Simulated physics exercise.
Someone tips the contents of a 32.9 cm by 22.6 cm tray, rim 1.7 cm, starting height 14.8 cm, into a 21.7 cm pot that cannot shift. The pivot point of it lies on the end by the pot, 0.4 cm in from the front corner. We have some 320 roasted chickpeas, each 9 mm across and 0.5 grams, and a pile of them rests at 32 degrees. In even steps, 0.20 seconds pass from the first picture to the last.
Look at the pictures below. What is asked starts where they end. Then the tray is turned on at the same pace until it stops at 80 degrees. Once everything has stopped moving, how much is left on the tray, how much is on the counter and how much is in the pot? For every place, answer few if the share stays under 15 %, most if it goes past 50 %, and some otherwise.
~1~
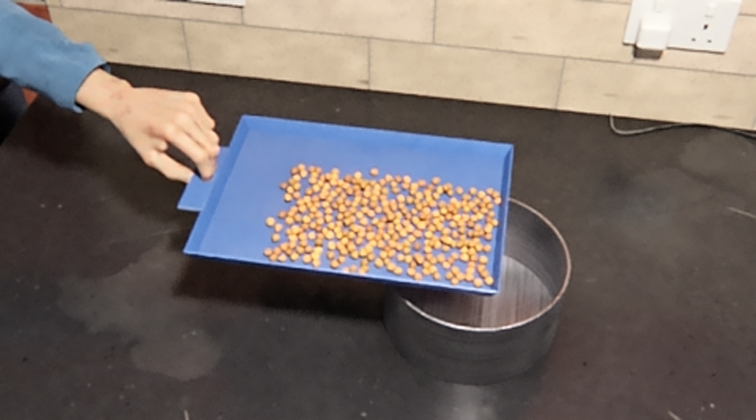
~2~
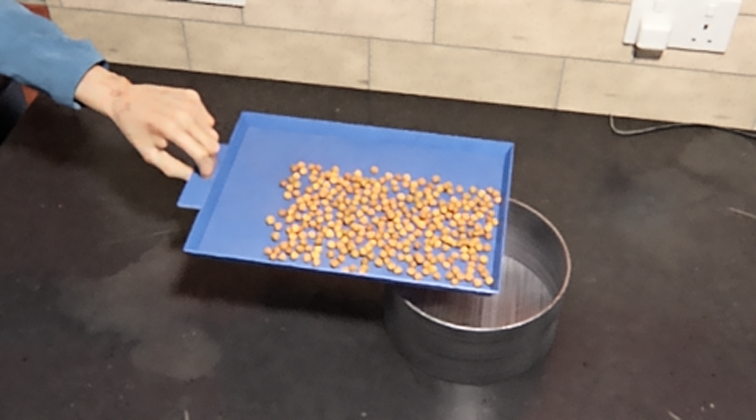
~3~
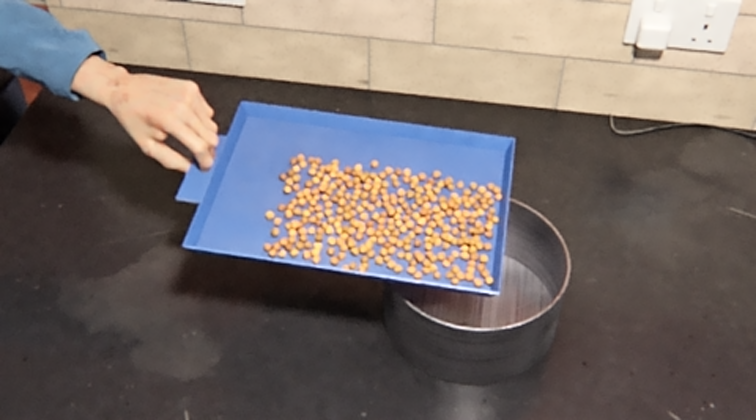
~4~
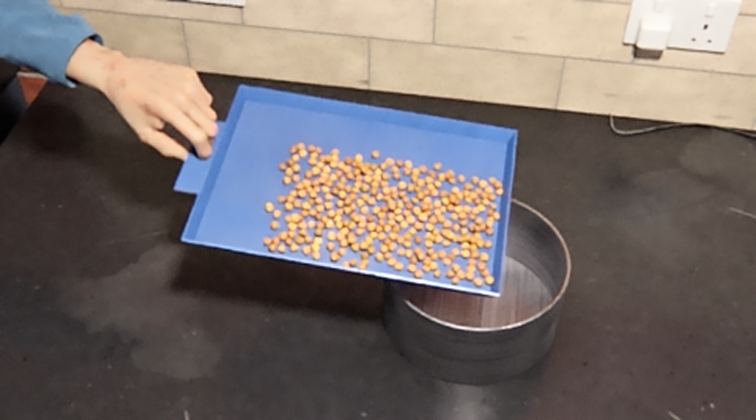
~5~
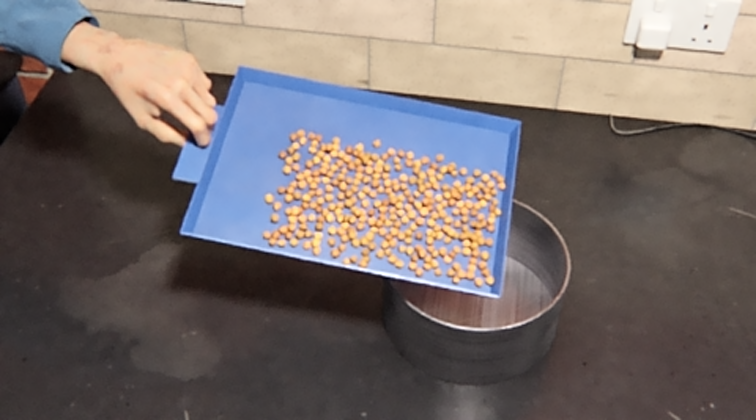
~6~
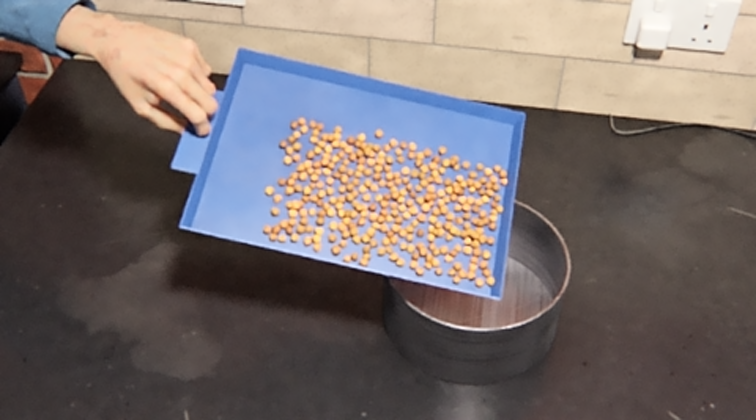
Shares - tray: Few; counter: Most; pot: Few.
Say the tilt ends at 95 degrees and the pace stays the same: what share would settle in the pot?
It would be near 0 per cent.
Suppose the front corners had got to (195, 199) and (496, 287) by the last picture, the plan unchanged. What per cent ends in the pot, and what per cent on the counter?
The pot gets 60 and the counter 40.
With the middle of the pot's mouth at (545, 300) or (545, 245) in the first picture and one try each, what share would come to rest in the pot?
Close to 45 in a hundred, then close to 0 in a hundred.
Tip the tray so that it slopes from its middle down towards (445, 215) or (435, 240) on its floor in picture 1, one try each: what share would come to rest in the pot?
Estimate: Some 65 % and some 20 % respectively.
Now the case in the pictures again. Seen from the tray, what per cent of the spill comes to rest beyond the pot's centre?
About 80 percent of the spill.
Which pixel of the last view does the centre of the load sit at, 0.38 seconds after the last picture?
By then the middle of the load sits around (446, 263).
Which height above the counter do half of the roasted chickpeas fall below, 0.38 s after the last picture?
Roughly 22 centimetres, give or take.
Then, 0.23 s after the last picture, tilt 51 degrees; the tray holds 100 %, the pot 0 %.
Then, 0.38 s after the last picture, tilt 71 degrees; the tray holds 95 %, the pot 0 %.
Then, 0.65 s after the last picture, tilt 80 degrees; the tray holds 10 %, the pot 0 %.
In the end, tray 0 %, counter 100 %, pot 0 %.
